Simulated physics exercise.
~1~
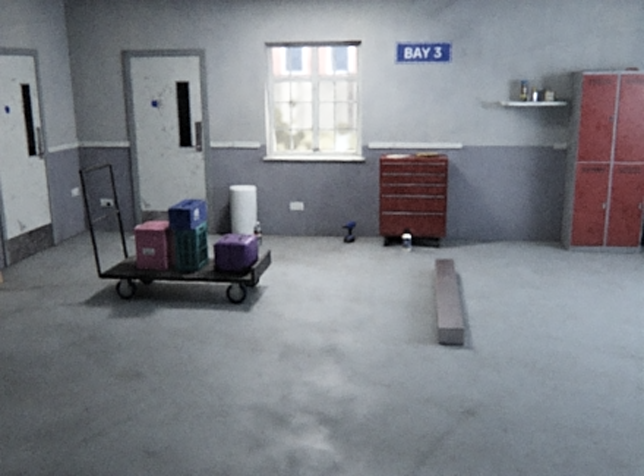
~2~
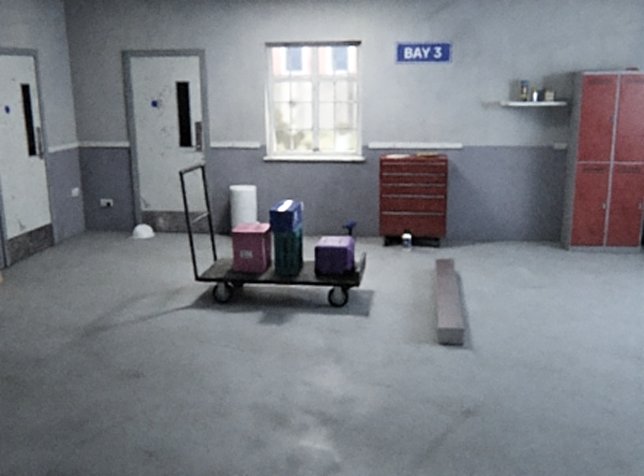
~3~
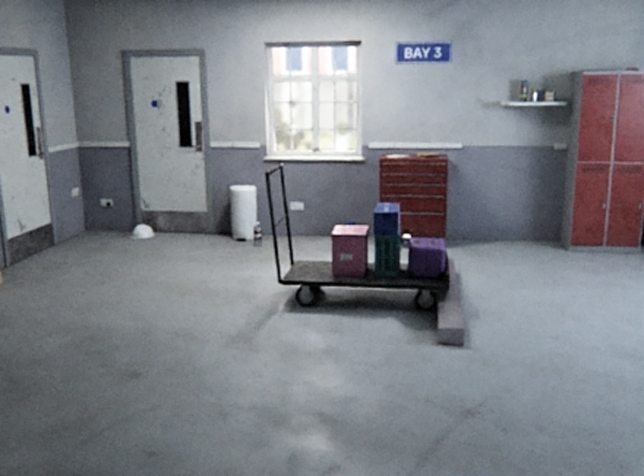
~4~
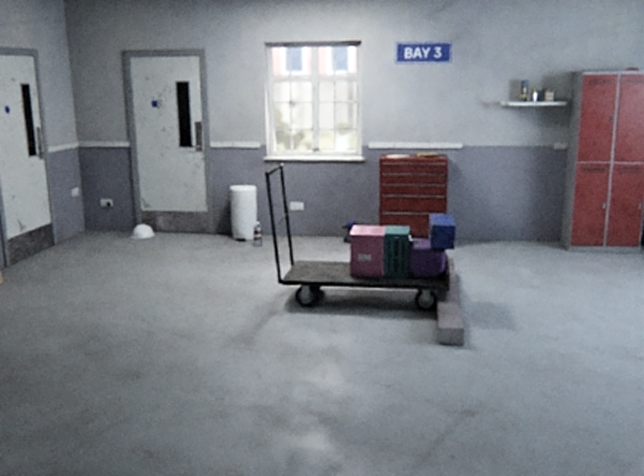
A trolley carrying a pink box, a green crate, a purple case and a blue box rolled right across a garage floor and stopped at a low kerb, where its load slid forward and the blue box tumbled onto the purple case, everything staying aboard.
